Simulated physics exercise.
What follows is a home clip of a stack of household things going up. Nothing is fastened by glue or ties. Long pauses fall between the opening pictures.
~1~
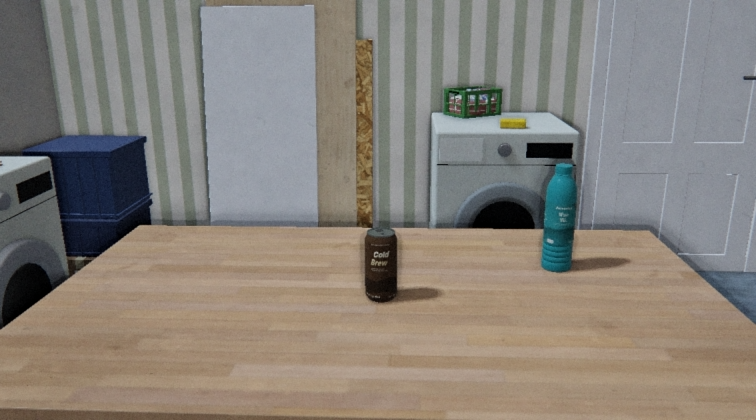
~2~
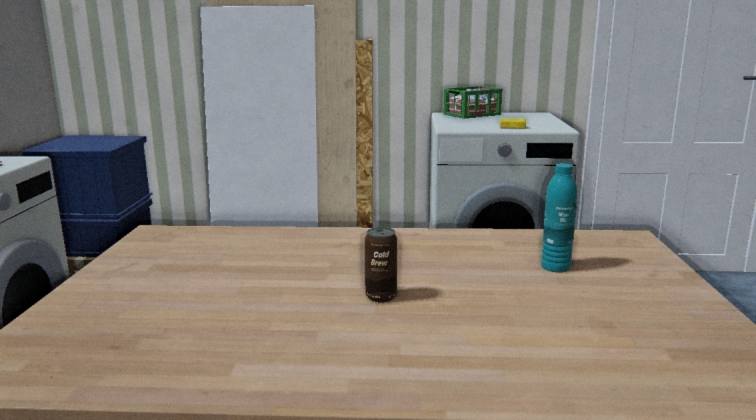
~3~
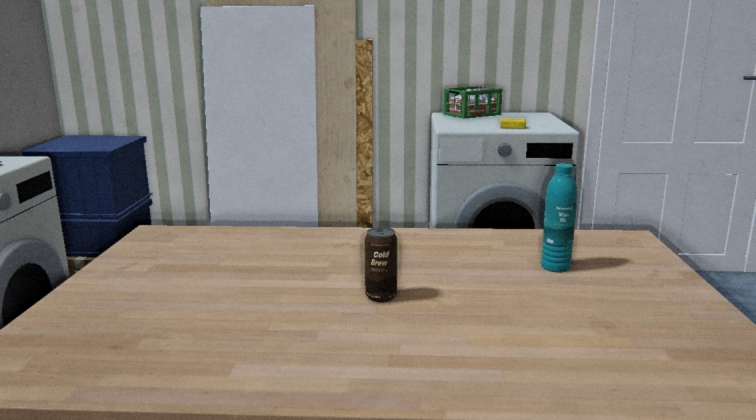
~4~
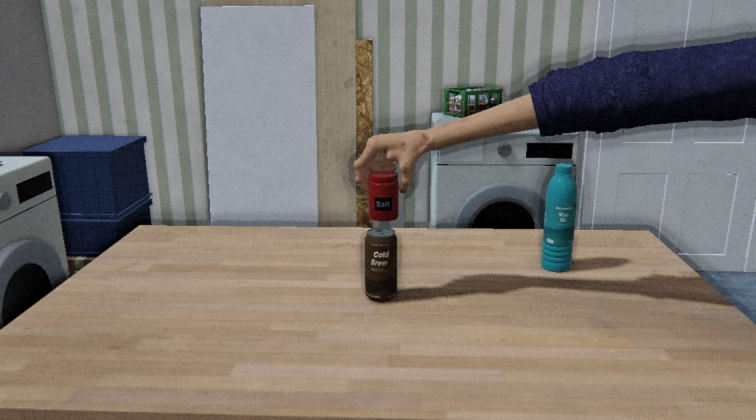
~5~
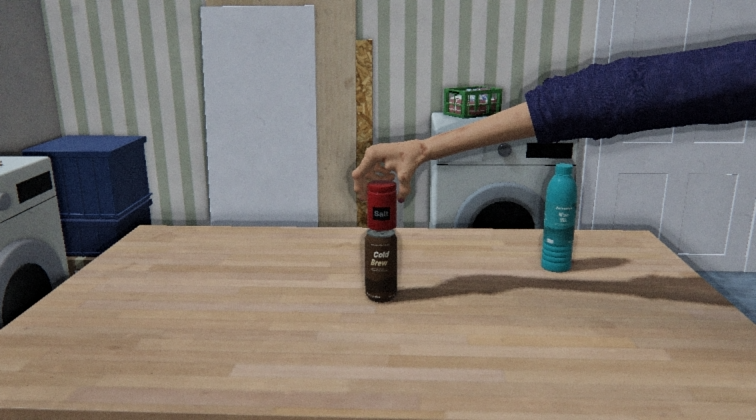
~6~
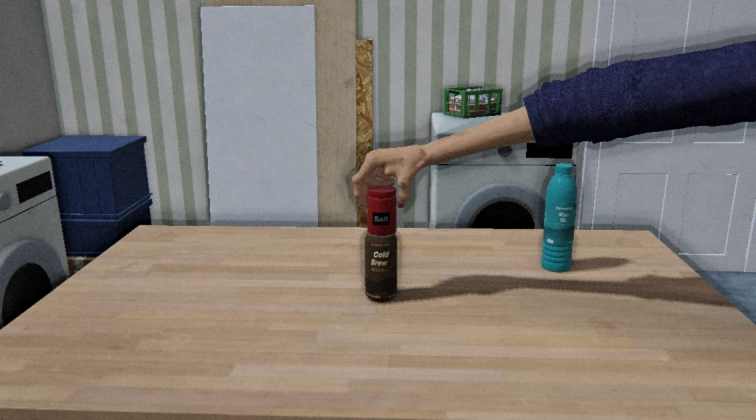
In a laundry room, a dark brown can stands on a wooden table, with a teal bottle to its right, and nothing moves at first. Then an arm in a blue sleeve reaches in from the right, holding a red jar above the can, and lowers it slightly onto the can's top.
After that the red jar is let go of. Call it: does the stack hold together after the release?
Yes, it holds together.
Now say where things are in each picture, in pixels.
In the first frame, the last thing is not in view yet; brown can (381, 265).
In the second frame, the last thing is not in view yet; brown can (381, 265).
In the third frame, the last thing is not in view yet; brown can (381, 265).
In the fourth frame, coming down; red jar (384, 196); brown can (381, 265).
In the fifth frame, coming down; red jar (382, 205); brown can (381, 265).
In the sixth frame, in place under the hand; red jar (382, 210); brown can (381, 265).
Then, 0.70 s later than the last frame, all is still.
Then, 1.60 s later than the last frame, red jar resting near (382, 210).
When it is over, all 3 as before. End places, in pixels of the last picture, red jar near (382, 210). The pile keeps its balance.
